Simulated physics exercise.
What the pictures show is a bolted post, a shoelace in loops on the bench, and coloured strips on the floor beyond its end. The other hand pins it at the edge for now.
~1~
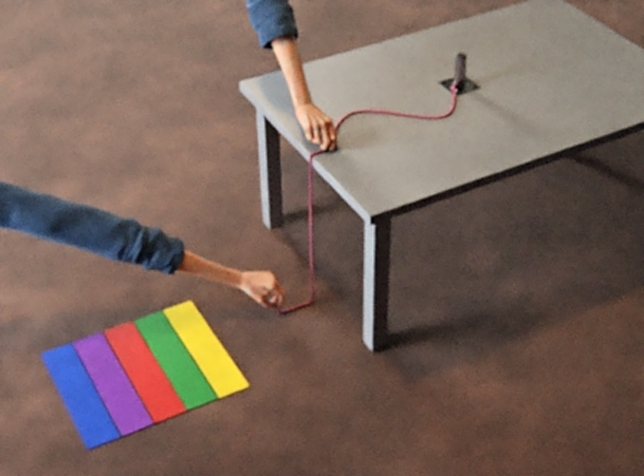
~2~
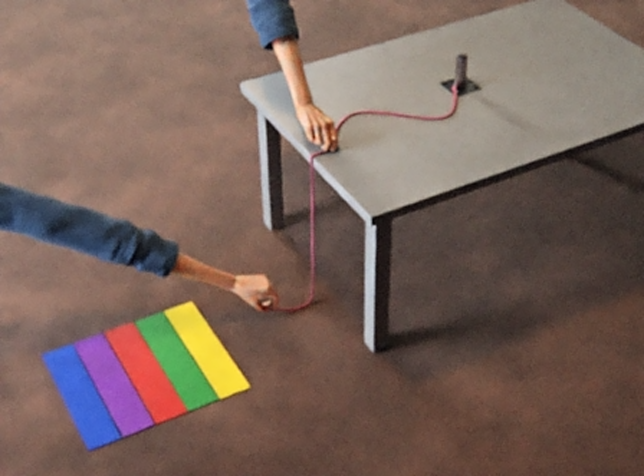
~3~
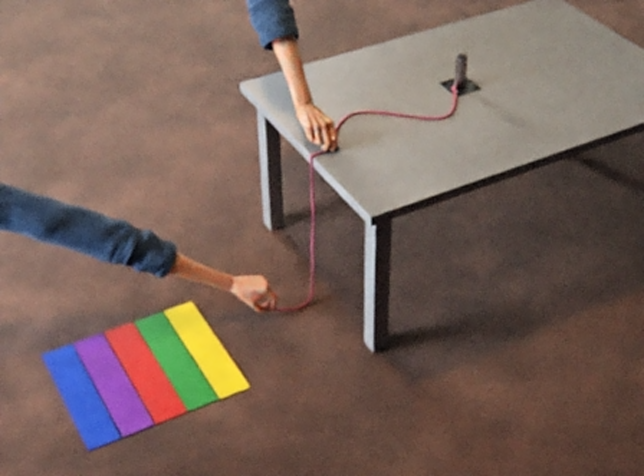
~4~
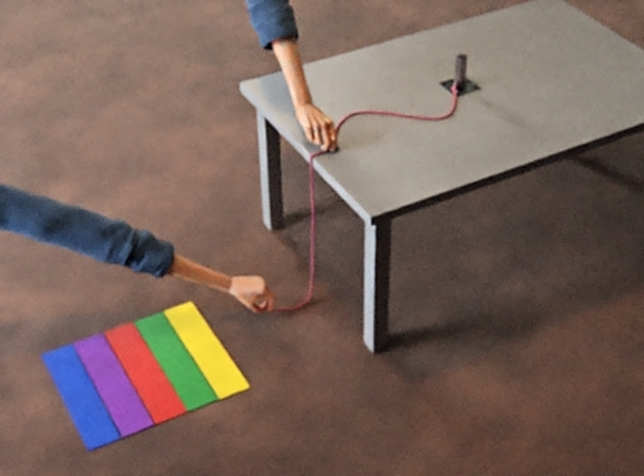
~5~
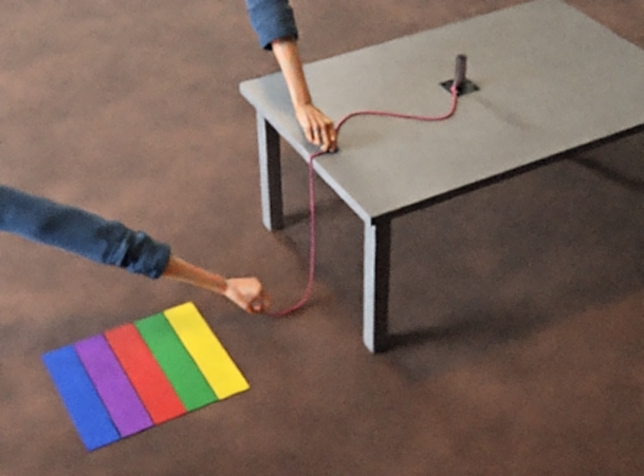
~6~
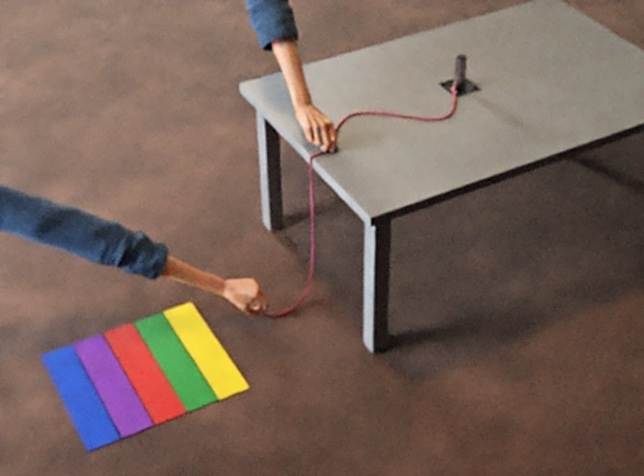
A hand held a thin red cord down at the edge of a gray table while another hand, near colored strips on the floor, drew the hanging end slightly to the left.
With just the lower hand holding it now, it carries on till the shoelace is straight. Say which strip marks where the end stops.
The purple strip marks it.
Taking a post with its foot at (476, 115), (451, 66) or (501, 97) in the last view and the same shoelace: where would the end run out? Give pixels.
Try by try: (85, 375), (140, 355) and (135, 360).
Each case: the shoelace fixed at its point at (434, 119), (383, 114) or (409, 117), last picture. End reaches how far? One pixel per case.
In order of the tries: About (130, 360), about (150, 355), about (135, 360).
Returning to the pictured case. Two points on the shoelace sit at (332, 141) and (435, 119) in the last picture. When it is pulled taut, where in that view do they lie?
They finish at (294, 168) and (402, 111) respectively.
Soon after, end near (165, 348); over green.
After that, end near (127, 362); over red.
At the stop, end near (105, 370); over purple. It halts on the purple strip.
